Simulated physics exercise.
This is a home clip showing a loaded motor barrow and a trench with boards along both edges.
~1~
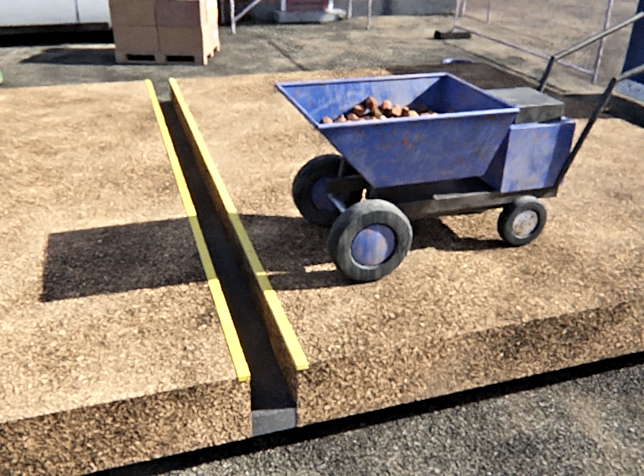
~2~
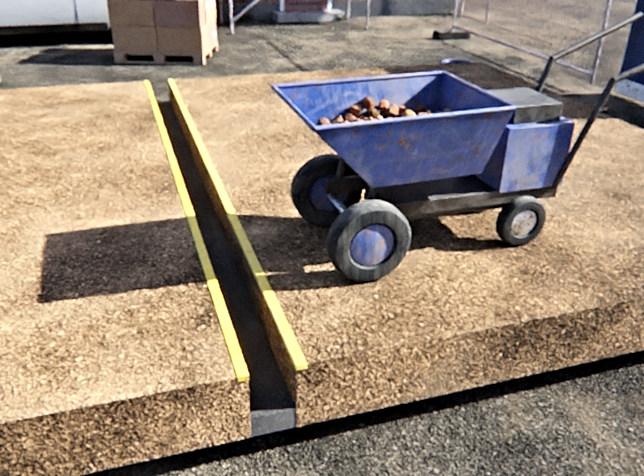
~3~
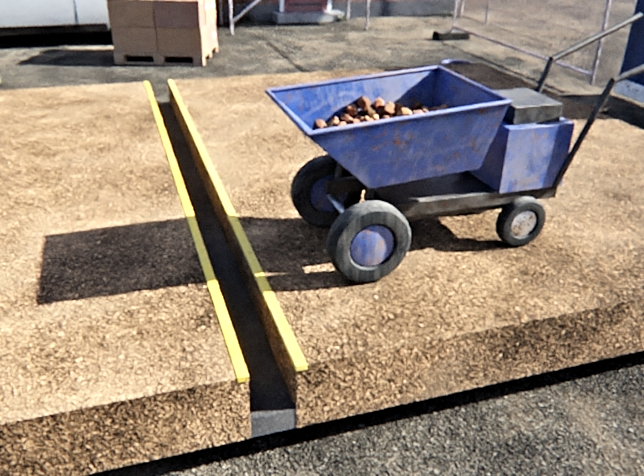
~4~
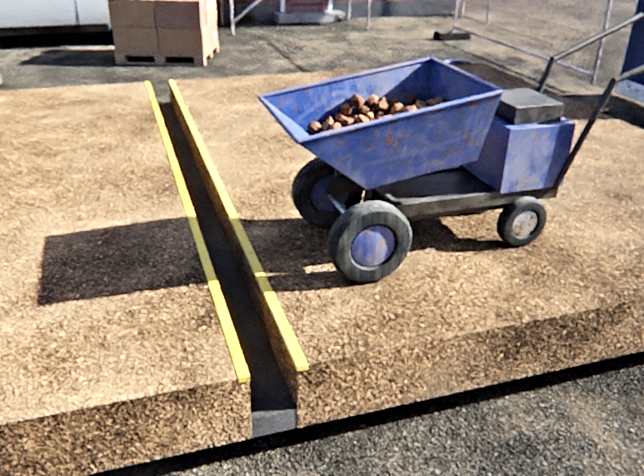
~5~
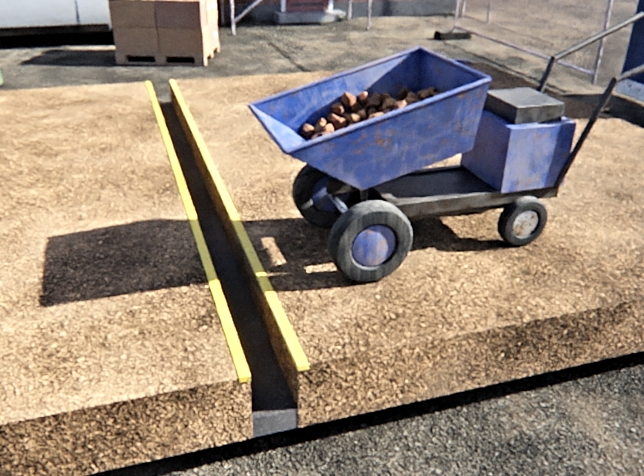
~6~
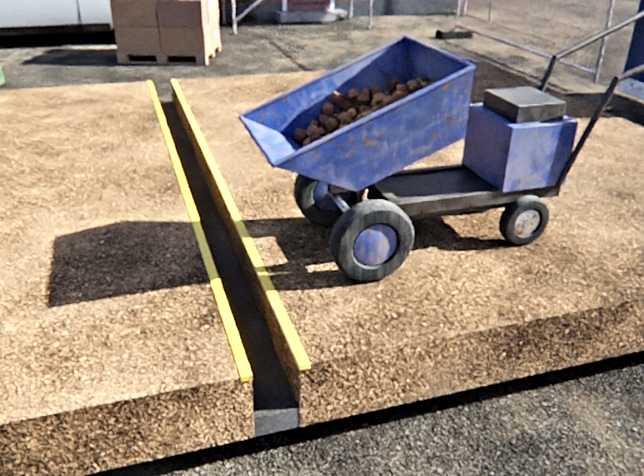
At first, a blue motor barrow loaded with brown clods stands with its skip level, to the right of a narrow trench edged with yellow boards. The skip then tilts gradually toward the trench, its rear rising and front lip lowering, until it is clearly tipped, the clods still inside and the wheels unmoved.
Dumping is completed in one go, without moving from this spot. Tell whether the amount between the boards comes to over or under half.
The load will chiefly settle outside the trench.
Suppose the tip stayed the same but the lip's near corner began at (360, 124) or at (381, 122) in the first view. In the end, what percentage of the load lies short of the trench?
Near 0 % and 10 %.
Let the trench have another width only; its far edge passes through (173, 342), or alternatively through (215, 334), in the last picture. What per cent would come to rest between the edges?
In turn 100 and 60 in a hundred.
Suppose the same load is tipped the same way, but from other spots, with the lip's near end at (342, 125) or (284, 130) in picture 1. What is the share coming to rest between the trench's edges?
First spot: 60 %, second spot: 0 %.
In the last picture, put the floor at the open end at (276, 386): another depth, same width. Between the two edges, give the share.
I'd say roughly 10 in a hundred.
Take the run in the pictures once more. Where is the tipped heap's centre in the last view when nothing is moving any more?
Close to (170, 271) in the last view.
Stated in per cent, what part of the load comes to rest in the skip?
It works out to some 35 percent.
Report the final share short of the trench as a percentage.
I'd put it at around 0 percent.
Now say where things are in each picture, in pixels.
The first picture shows lip of the skip (318, 127), level; top of the load (420, 124), clay clods; first edge of the trench (283, 322); far edge (229, 331), the trench under half as wide as the skip, and about as deep as wide.
The second picture shows lip of the skip (314, 129), tipped barely; top of the load (418, 123).
The third picture shows lip of the skip (307, 134), tipped barely; top of the load (413, 120).
The fourth picture shows lip of the skip (298, 141), tipped a little; top of the load (421, 121).
The fifth picture shows lip of the skip (286, 152), tipped clearly; top of the load (423, 108).
The sixth picture shows lip of the skip (273, 165), tipped clearly; top of the load (420, 107); first edge of the trench (285, 322); far edge (232, 331).
Just after the last frame, skip tipped steeply; every one in the skip.
A moment on, skip tipped right over; roughly two thirds in the skip; just a few in or heaped over the trench; roughly a third beyond it; just a few falling.
Further on, skip tipped right over; roughly a third in the skip; about a tenth in or heaped over the trench; roughly half beyond it.
When it is over, skip tipped right over; roughly a third in the skip; about a tenth in or heaped over the trench; roughly half beyond it.
